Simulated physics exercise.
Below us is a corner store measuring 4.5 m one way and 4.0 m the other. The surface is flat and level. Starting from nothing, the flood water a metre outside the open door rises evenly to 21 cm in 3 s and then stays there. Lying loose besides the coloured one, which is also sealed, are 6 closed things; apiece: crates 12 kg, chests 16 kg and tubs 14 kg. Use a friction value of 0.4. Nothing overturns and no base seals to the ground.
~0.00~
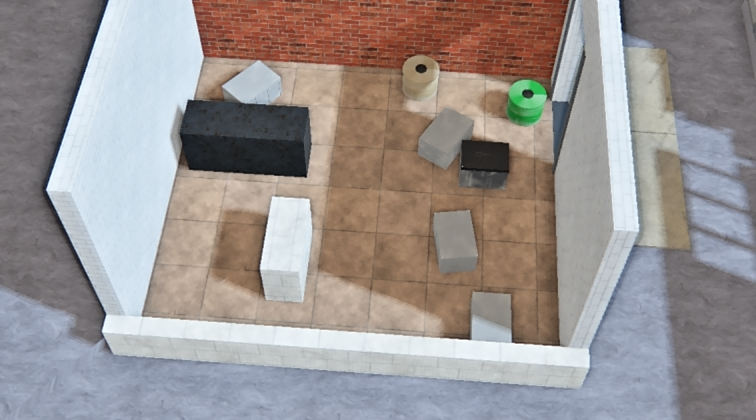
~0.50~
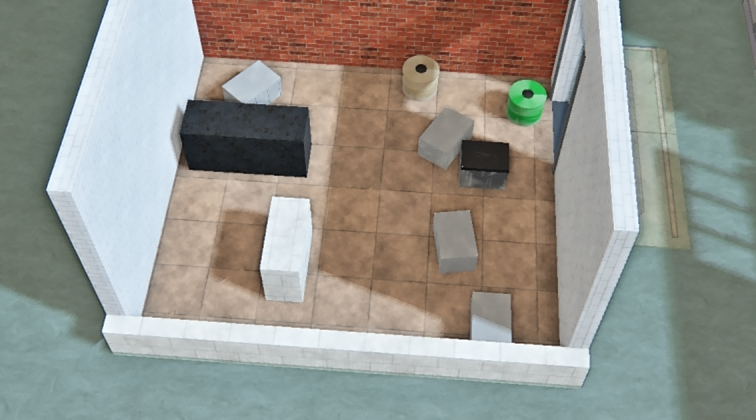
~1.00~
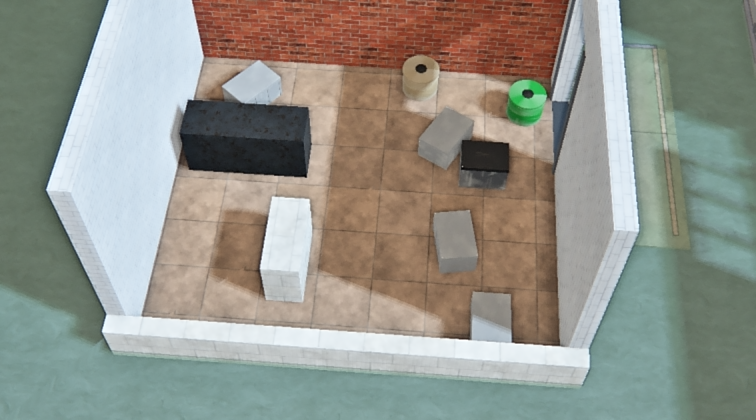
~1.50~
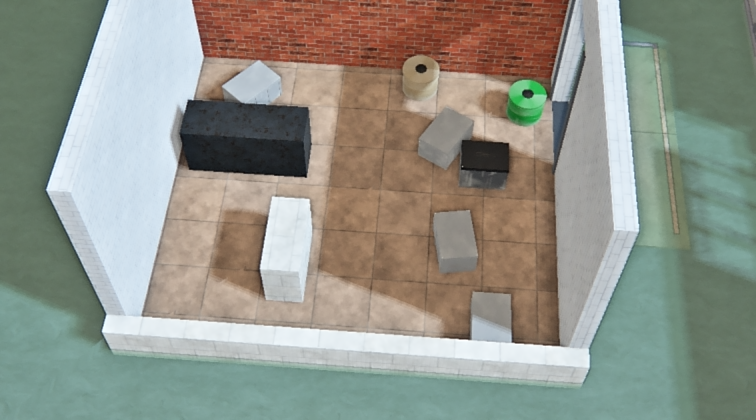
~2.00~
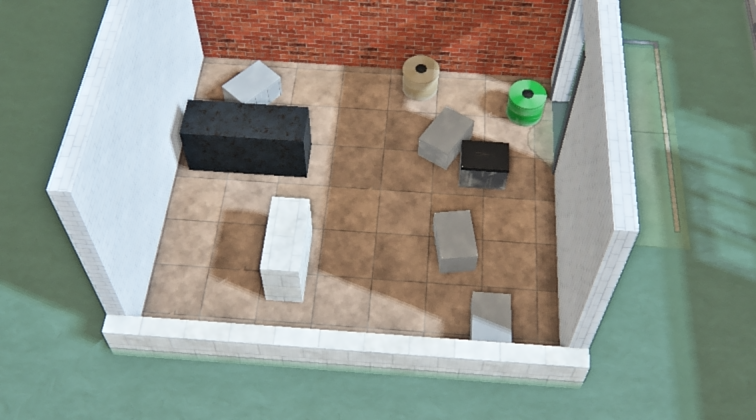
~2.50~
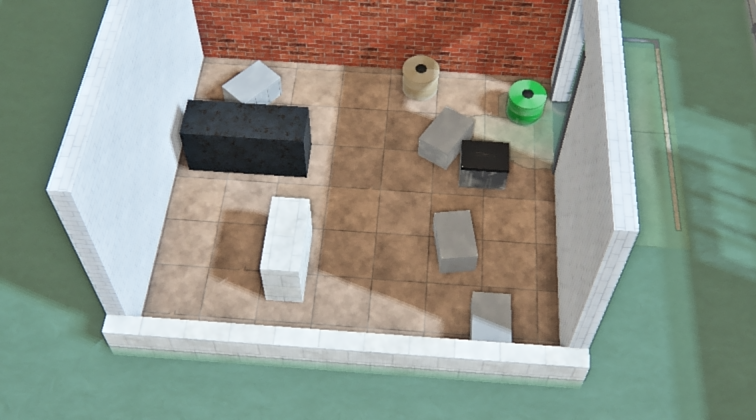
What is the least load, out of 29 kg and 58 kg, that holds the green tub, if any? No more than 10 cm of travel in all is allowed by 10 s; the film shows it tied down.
It looks like only the bigger mass suffices.
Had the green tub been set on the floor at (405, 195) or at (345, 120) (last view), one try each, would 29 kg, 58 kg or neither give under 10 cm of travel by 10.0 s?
Log: Try 1 the lighter pick works; try 2 the lighter pick works.
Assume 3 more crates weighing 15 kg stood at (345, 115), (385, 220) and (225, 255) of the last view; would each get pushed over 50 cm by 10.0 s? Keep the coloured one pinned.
Spot one crosses the limit, spot two stays inside, spot three stays inside.
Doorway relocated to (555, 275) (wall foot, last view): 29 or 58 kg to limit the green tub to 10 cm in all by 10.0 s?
Then the lower weight is enough.
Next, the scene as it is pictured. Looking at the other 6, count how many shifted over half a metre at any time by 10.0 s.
The count comes to 4.
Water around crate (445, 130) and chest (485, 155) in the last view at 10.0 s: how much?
Around 8 cm and 5 cm.
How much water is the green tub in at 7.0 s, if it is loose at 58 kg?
8 cm, roughly.
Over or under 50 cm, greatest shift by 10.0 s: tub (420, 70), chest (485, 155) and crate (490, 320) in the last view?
Well, that's below half a metre, beyond half a metre, and beyond half a metre.
After 3.5 s the green tub would be 6 cm from its start with 29 kg and 0 cm from its start with 58 kg; 8 cm of water round it then.
After 4.5 s the green tub would be 24 cm from its start with 29 kg and 0 cm from its start with 58 kg; 7 cm of water round it then.
After 7.0 s the green tub would be 24 cm from its start with 29 kg and 0 cm from its start with 58 kg; 8 cm of water round it then.
After 10.0 s the green tub would be 24 cm from its start with 29 kg and 0 cm from its start with 58 kg; 9 cm of water round it then.
